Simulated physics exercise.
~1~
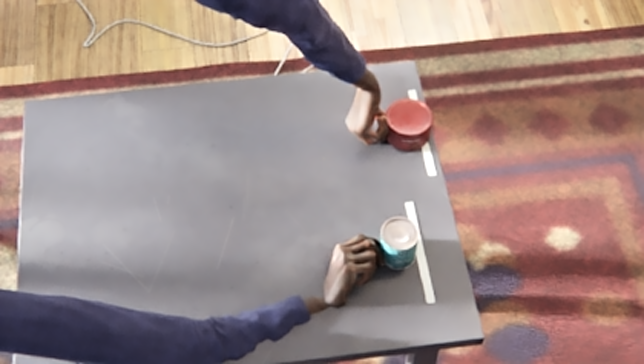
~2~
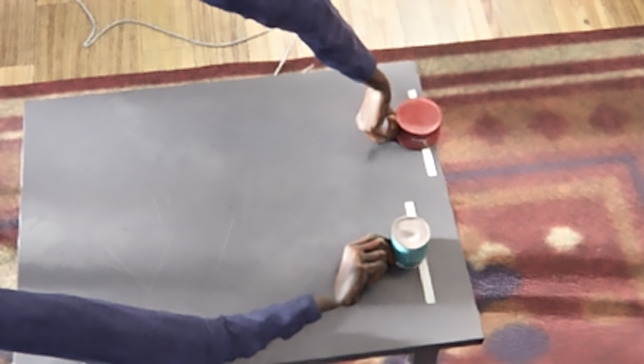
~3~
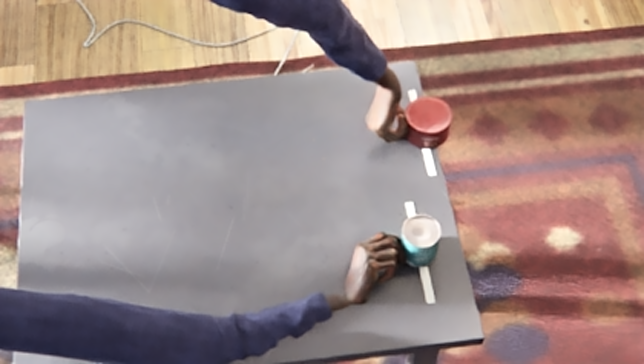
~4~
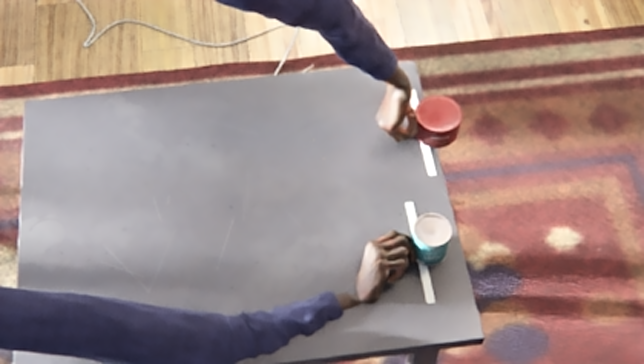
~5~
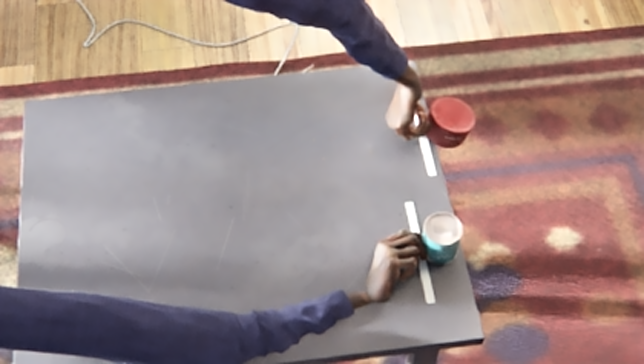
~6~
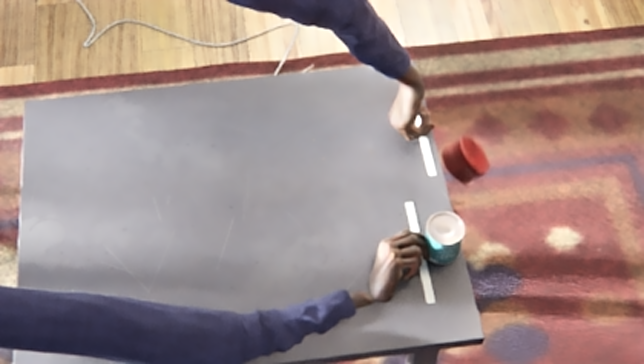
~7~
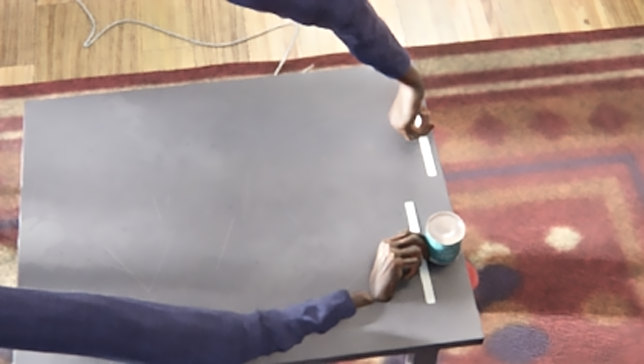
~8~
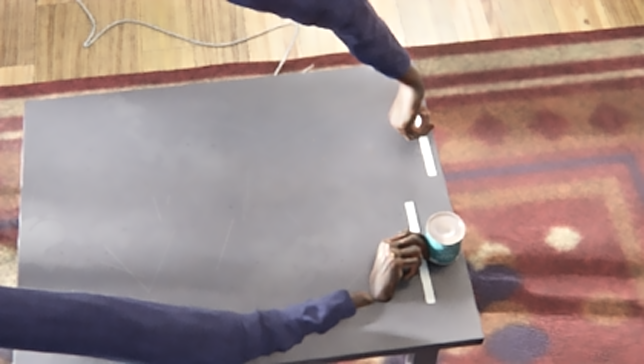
Two hands in dark blue sleeves reach over a grey table on a patterned red rug, seen from above, with wooden floor behind. The far hand pushes a red tub and the near hand a turquoise pot, both sliding right towards the table's right edge, where two white tape strips lie. The containers cross the strips, and the hands stop there. The red tub tips over the edge, drops beside the table and passes out of view. The turquoise pot stays on the table, resting at the edge beside the near hand's fingers.
